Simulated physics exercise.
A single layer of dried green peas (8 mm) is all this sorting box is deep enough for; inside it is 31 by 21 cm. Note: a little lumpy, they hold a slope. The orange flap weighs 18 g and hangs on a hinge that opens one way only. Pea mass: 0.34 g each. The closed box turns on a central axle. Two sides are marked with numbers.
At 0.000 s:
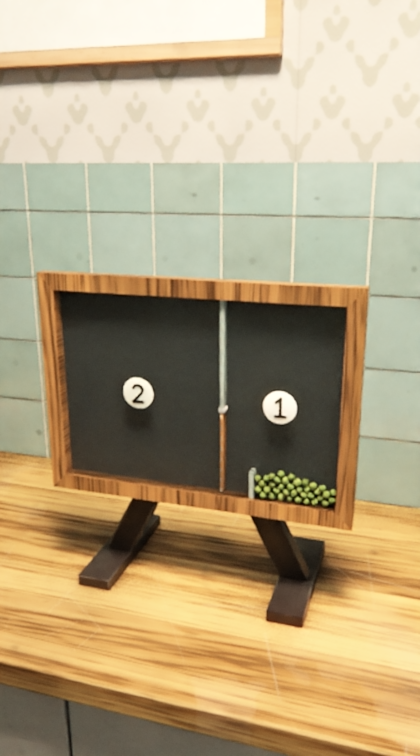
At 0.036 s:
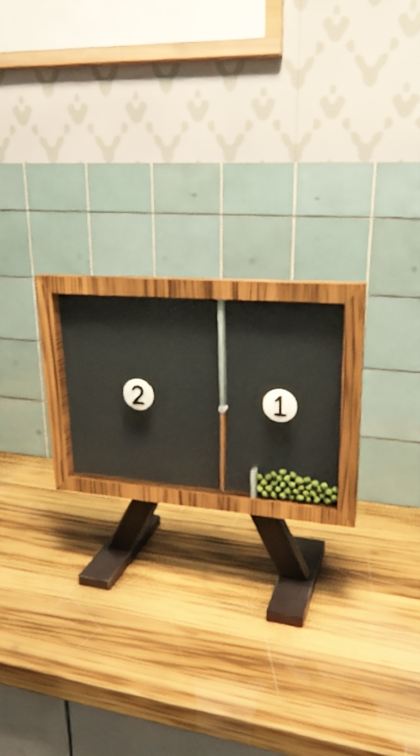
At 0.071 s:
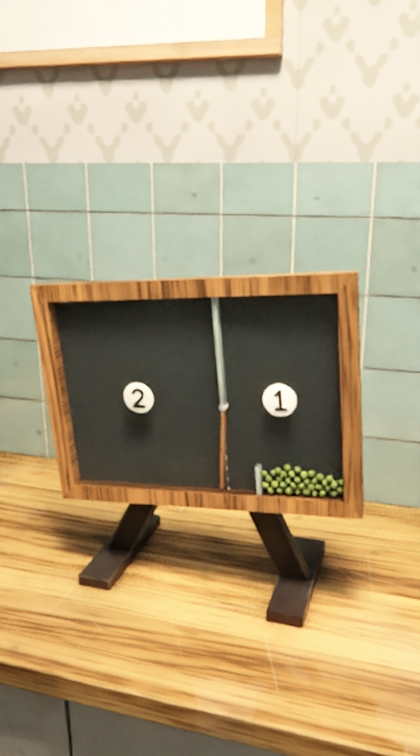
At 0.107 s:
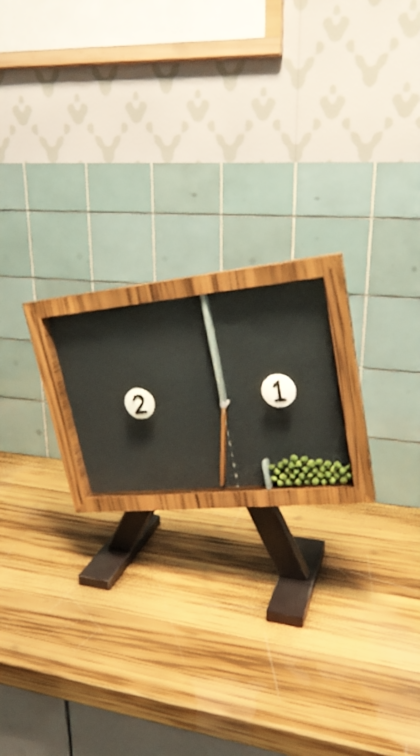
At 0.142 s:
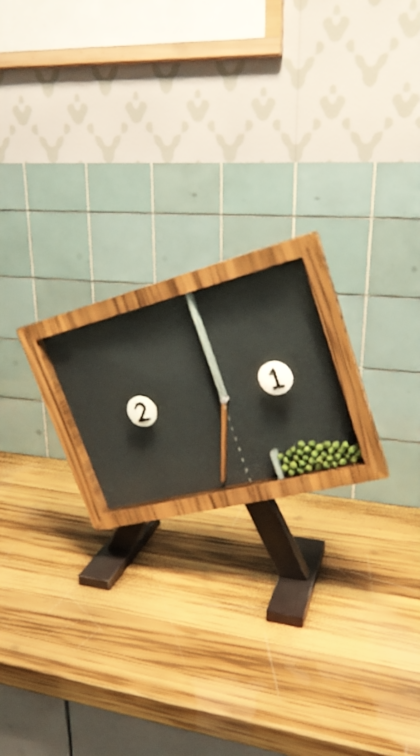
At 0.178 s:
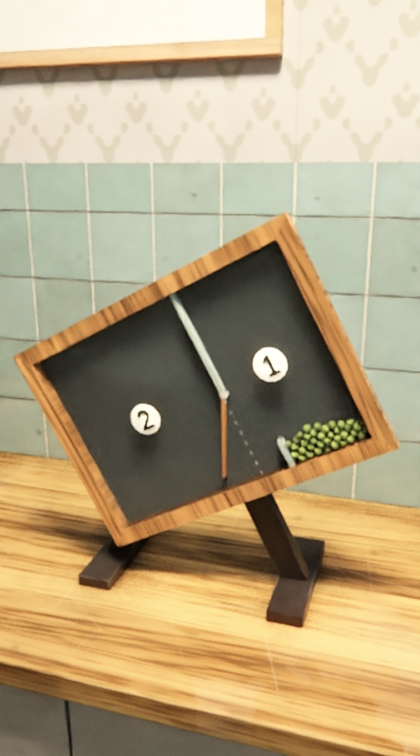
A wooden-framed box on a dark stand started out level, then tilted steadily anticlockwise, its right side rising, while the green peas stayed bunched in the lower right corner and the orange flap hung straight down.
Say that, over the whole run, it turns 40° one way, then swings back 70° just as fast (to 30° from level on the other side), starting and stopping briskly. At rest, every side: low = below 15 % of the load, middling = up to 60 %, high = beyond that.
No. 1 high, 2 low.
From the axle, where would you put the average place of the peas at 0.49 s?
The middle sits around 11 cm right of it and 8 cm below it.
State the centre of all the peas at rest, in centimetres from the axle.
About 5 cm right and 14 cm below.
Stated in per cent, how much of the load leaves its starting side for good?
Estimate: Roughly 0 %.
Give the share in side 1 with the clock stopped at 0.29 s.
The share there is around 100 percent.
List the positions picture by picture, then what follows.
Level; about 40 peas; peas centred (293, 490); top one (281, 474); orange flap (223, 409); no. 1 (280, 408), no. 2 (138, 393), in the first picture.
Turned 1° anticlockwise; peas centred (295, 488); top one (283, 473), in the second picture.
Turned 5° anticlockwise; peas centred (301, 483); top one (287, 468); wall ends (223, 402), (258, 467), in the third picture.
Turned 11° anticlockwise; peas centred (309, 472); top one (304, 460); orange flap (224, 404), in the fourth picture.
Turned 19° anticlockwise; peas centred (318, 457); top one (358, 446), in the fifth picture.
Turned 28° anticlockwise; peas centred (326, 438); top one (363, 422); orange flap (224, 395); no. 1 (270, 365), no. 2 (145, 419), in the sixth picture.
After 0.29 s, it stands 40° anticlockwise; the peas' middle is 14 cm right of and level with the centre; no. 1, 100 %; orange flap open 37°.
After 0.49 s, it stands 5° anticlockwise; the peas' middle is 11 cm right of and 8 cm below the centre; no. 1, 100 %; orange flap open 8°.
After 0.69 s, it stands 30° clockwise; the peas' middle is 5 cm right of and 13 cm below the centre; no. 1, 100 %; orange flap shut.
Settled by 1.4 s, it stands 30° clockwise; no. 1, 100 %, no. 2, 0 %; orange flap shut.
